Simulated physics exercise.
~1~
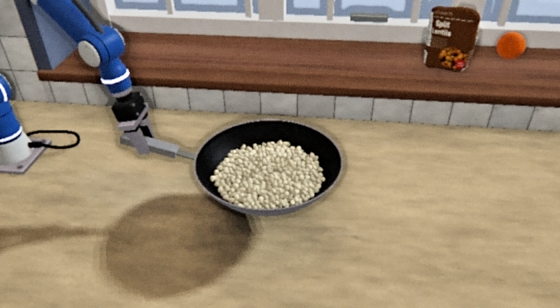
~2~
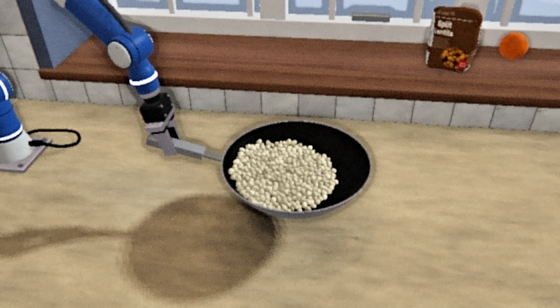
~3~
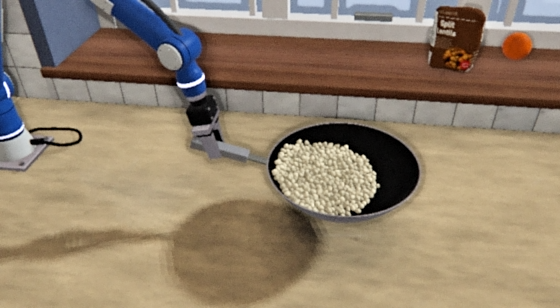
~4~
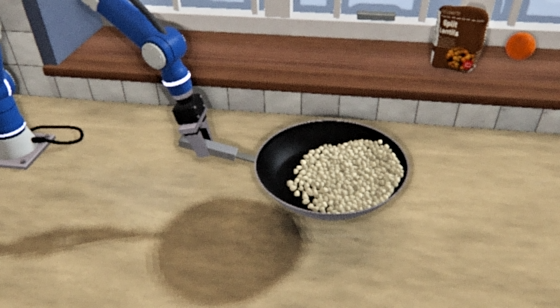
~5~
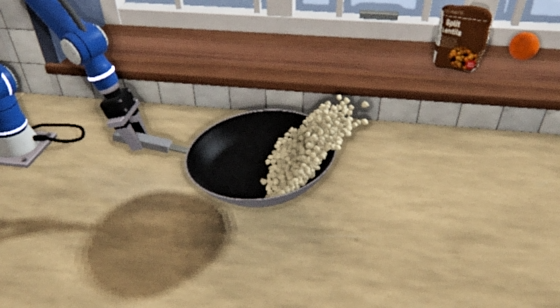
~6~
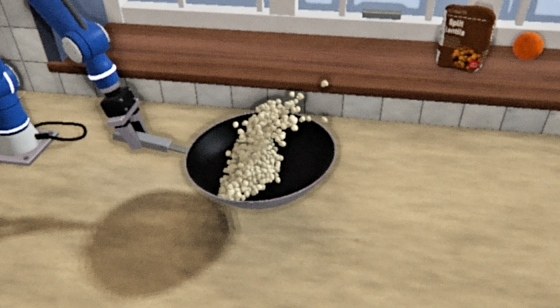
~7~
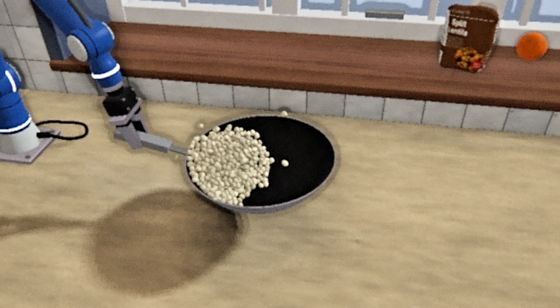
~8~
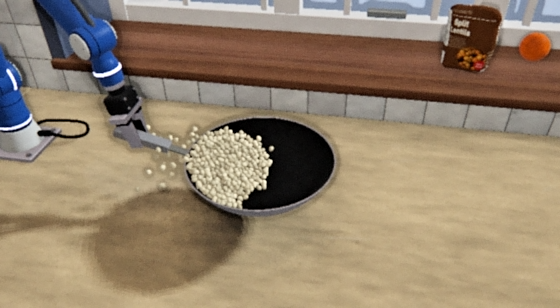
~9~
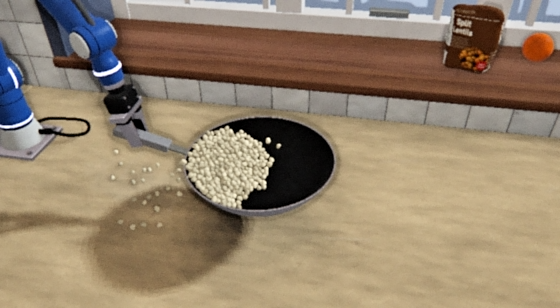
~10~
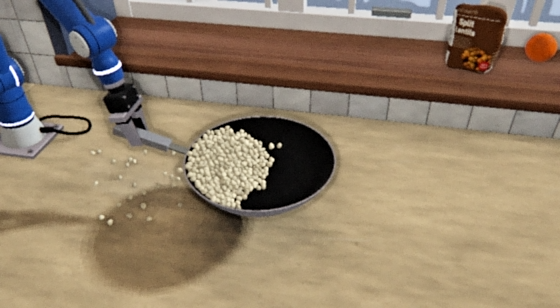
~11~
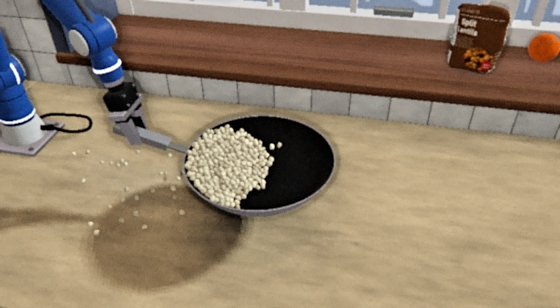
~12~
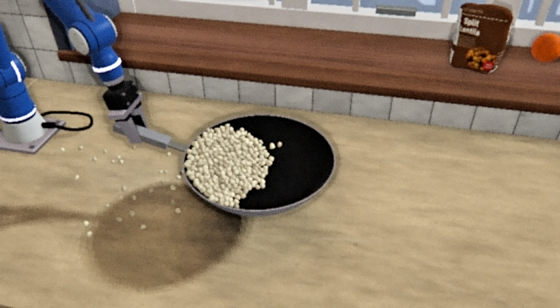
A robot arm swings a pan right, then jerks it back, spilling a few beans.
